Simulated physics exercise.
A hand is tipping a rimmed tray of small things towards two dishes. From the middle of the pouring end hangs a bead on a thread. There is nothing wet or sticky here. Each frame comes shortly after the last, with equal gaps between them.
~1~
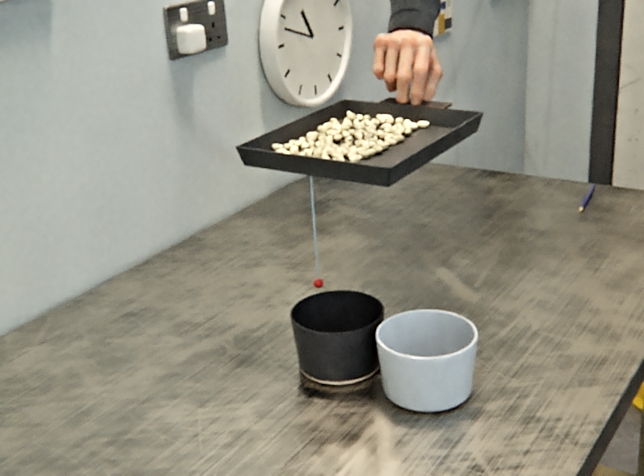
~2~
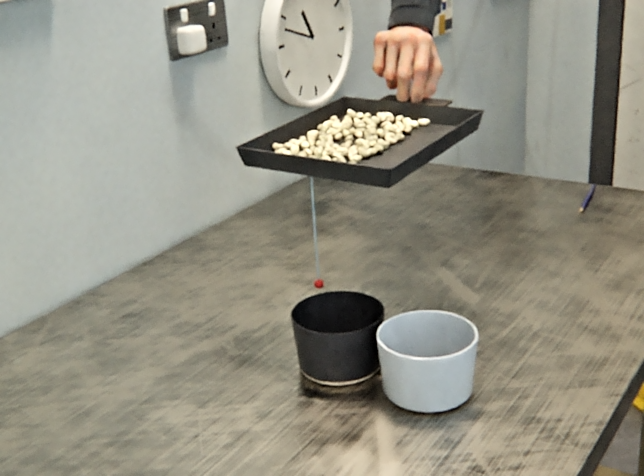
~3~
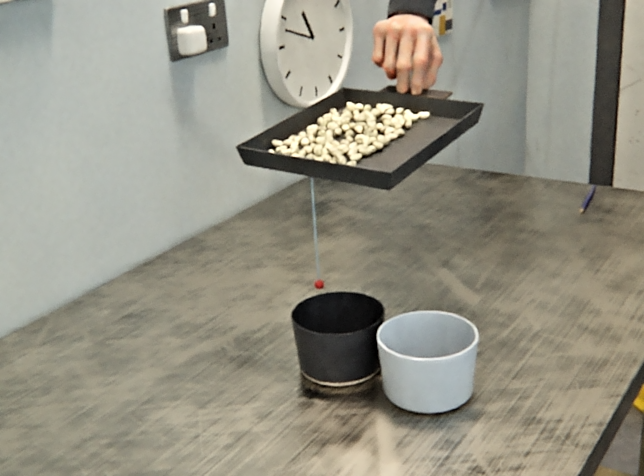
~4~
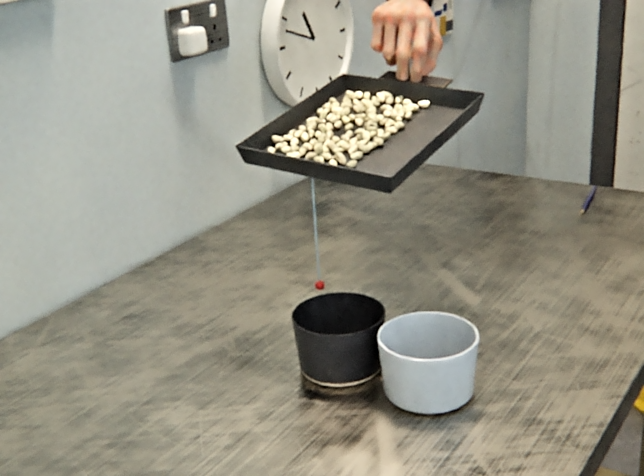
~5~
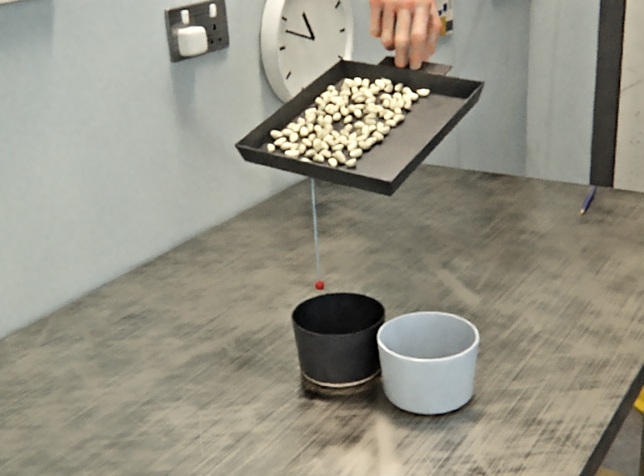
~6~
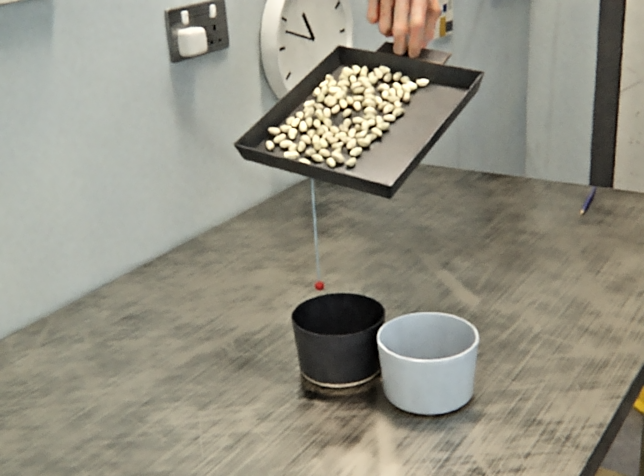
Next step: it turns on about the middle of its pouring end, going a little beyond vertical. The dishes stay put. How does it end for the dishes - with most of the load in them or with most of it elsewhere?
With most in them.
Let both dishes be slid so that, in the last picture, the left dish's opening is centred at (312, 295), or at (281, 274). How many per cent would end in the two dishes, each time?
Approximately 60 percent, followed by approximately 0 percent.
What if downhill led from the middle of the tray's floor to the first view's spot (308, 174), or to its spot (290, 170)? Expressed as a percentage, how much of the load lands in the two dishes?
Roughly 10 % in the first case and 0 % in the second.
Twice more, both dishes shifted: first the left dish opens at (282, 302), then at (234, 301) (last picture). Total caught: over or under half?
Beyond half, then short of half.
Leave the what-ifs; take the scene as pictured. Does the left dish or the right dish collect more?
The winner is the dish on the left.
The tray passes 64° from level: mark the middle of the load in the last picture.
Roughly (346, 163).
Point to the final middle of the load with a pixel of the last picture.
I'd put the middle somewhere around (352, 365).
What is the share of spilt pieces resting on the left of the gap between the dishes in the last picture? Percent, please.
Around 80 per cent, I reckon.
Just after the last frame, tray tipped steeply; almost all on the tray; just a few in the air.
A moment on, tray tipped past a quarter turn; the larger part on the tray; about a tenth in the right dish; just a few in the left dish; about a tenth outside both; about a tenth in the air.
Further on, tray tipped past a quarter turn; roughly a quarter in the right dish; roughly half in the left dish; roughly a quarter outside both.
When it is over, tray tipped past a quarter turn; roughly a quarter in the right dish; roughly half in the left dish; roughly a quarter outside both.
